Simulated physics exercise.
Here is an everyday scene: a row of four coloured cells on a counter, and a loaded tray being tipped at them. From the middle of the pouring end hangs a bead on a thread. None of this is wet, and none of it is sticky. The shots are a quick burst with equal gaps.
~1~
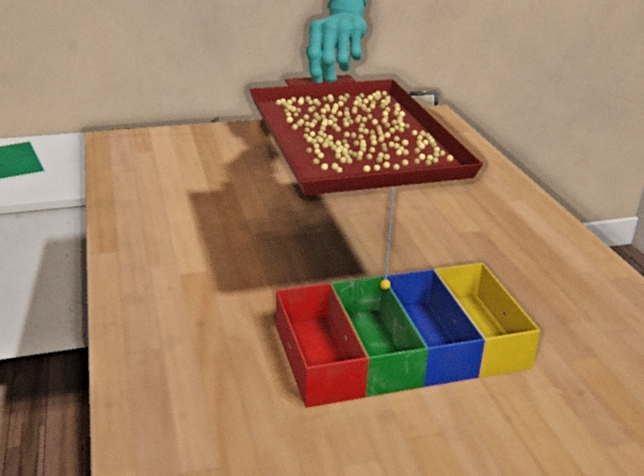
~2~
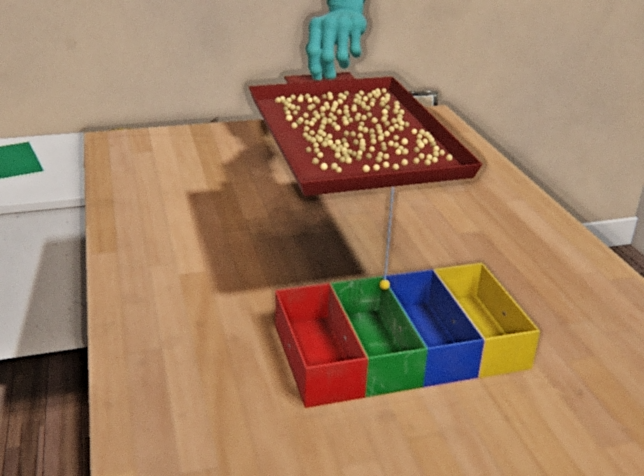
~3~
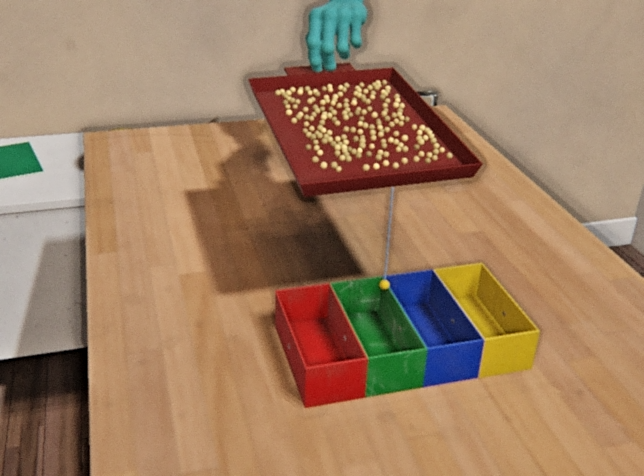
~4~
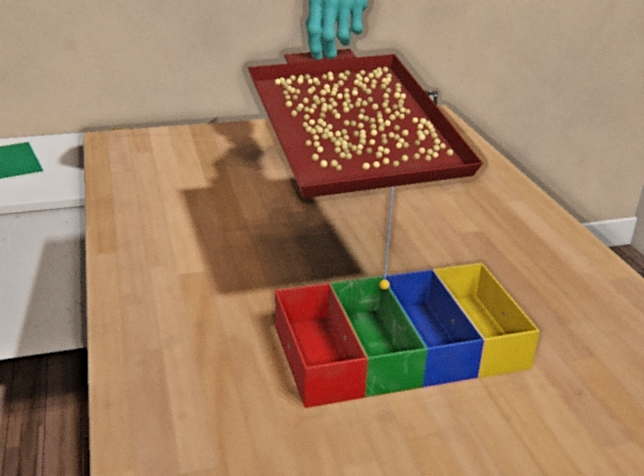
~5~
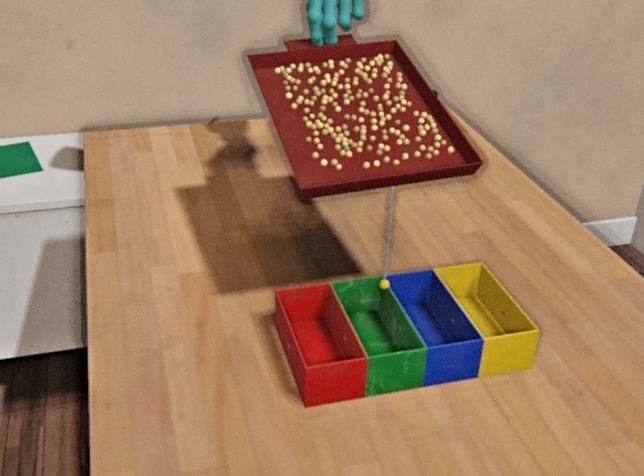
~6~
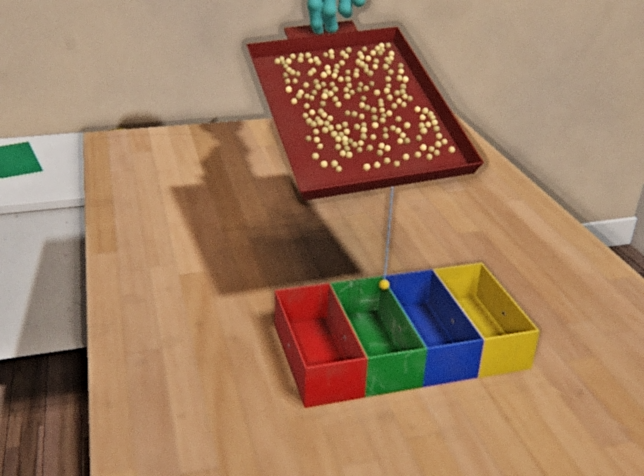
On a wooden counter, a teal-gloved hand raised the far end of a dark red tray of pale beans above red, green, blue and yellow cells, steepening its slant while the hanging bead stayed still.
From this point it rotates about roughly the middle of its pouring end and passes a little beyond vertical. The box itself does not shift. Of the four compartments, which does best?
The red one does best.
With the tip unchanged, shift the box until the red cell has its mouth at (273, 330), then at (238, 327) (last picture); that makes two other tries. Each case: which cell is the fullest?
So the first one goes to green and the second to that green cell.
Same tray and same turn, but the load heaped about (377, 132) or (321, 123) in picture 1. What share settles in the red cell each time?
Roughly 60 per cent, then 80 per cent.
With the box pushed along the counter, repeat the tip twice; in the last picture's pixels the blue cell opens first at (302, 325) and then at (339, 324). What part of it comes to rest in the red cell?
Approximately 0 percent, followed by approximately 0 percent.
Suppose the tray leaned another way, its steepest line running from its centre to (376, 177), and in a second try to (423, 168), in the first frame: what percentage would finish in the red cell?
Respectively 30 % and 0 %.
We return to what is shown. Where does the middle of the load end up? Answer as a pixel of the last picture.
About pixel (333, 366).
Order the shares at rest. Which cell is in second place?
Second best is the green one.
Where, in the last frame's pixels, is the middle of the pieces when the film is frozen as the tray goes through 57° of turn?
I'd put the middle of the pieces at roughly (350, 187).
Soon, tray tipped steeply; most on the tray; a stray few in the red cell; a stray few in the green cell; a stray few in the blue cell; a small part falling or outside the box.
A while on, tray tipped right over; about a quarter on the tray; about a quarter in the red cell; a small part in the green cell; about a third falling or outside the box.
Towards the end, tray tipped past a quarter turn; about two thirds in the red cell; about a third in the green cell; a stray few in the blue cell; a small part falling or outside the box.
Finally, tray tipped past a quarter turn; about two thirds in the red cell; about a third in the green cell; a stray few in the blue cell; none in the yellow cell; a small part outside the box.
